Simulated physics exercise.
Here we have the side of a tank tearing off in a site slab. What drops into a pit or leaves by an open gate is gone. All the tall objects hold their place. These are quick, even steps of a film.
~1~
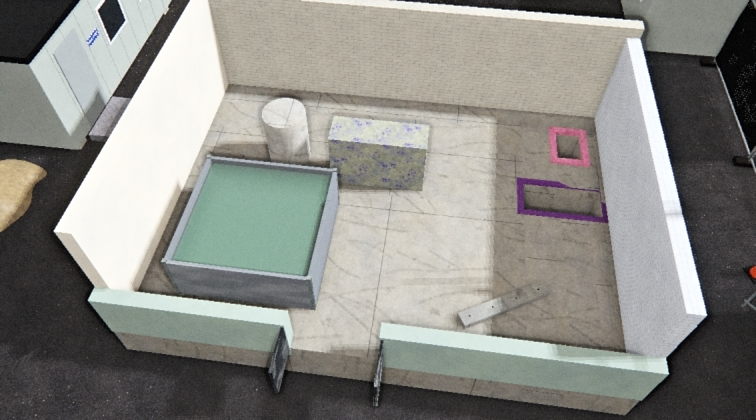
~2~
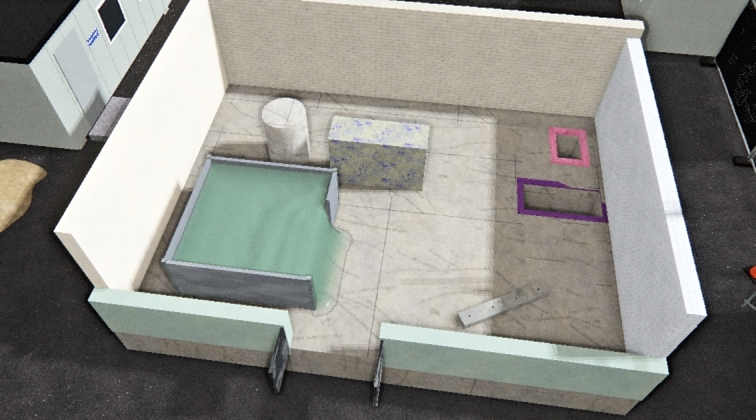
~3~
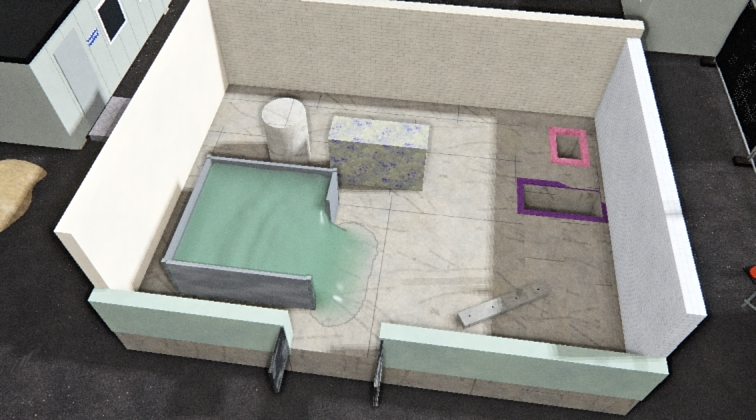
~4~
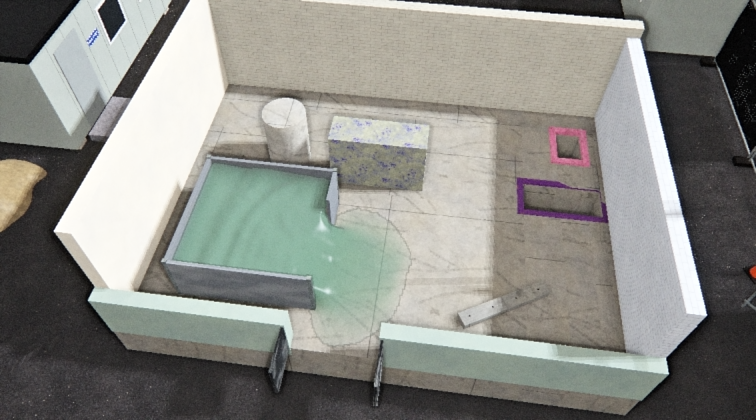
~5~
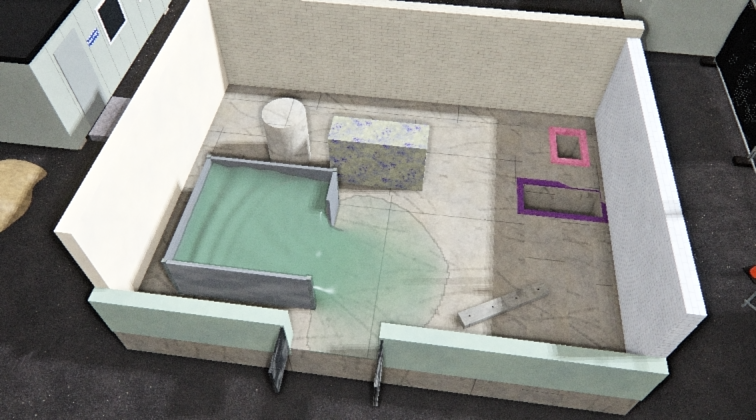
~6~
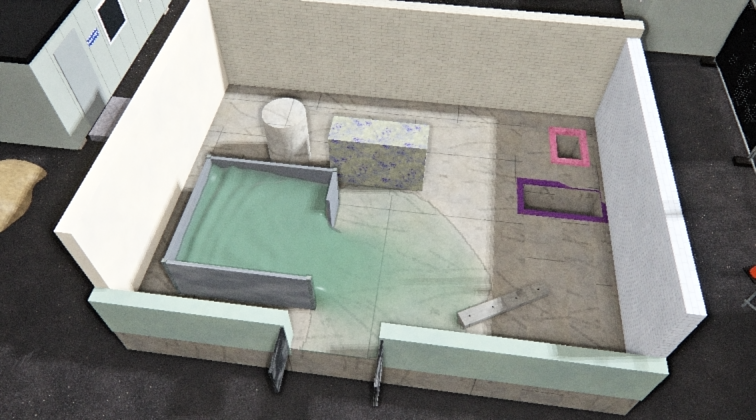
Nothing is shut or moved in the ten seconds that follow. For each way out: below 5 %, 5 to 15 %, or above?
The gate takes from 5 to 15 %; the pink pit takes less than 5 %; the purple pit takes more than 15 %.
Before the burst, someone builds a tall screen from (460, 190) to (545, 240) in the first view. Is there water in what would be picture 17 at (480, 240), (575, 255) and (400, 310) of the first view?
In turn: Covered, flooded, wet.
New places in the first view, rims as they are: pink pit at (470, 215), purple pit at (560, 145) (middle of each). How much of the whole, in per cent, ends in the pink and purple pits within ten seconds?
Per cent: Pink 8, purple 30.
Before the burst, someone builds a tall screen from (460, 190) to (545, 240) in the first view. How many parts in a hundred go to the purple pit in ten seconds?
Per cent: Purple 30.
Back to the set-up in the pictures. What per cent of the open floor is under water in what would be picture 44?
Roughly 55 per cent.
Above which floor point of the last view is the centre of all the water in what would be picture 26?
Close to (420, 269).
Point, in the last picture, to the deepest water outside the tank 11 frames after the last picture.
At about (614, 352).
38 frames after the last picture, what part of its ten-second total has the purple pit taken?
Close to 75 %.
A moment on, water covers 40 % of the floor; the gate 2 %, the pink pit 0 %, the purple pit 0 %.
Next, water covers 45 % of the floor; the gate 4 %, the pink pit 0 %, the purple pit 2 %.
Then, water covers 50 % of the floor; the gate 6 %, the pink pit 0 %, the purple pit 13 %.
Later, water covers 55 % of the floor; the gate 8 %, the pink pit 0 %, the purple pit 31 %.
In the end, water covers 75 % of the floor; the gate 10 %, the pink pit 0 %, the purple pit 42 %.
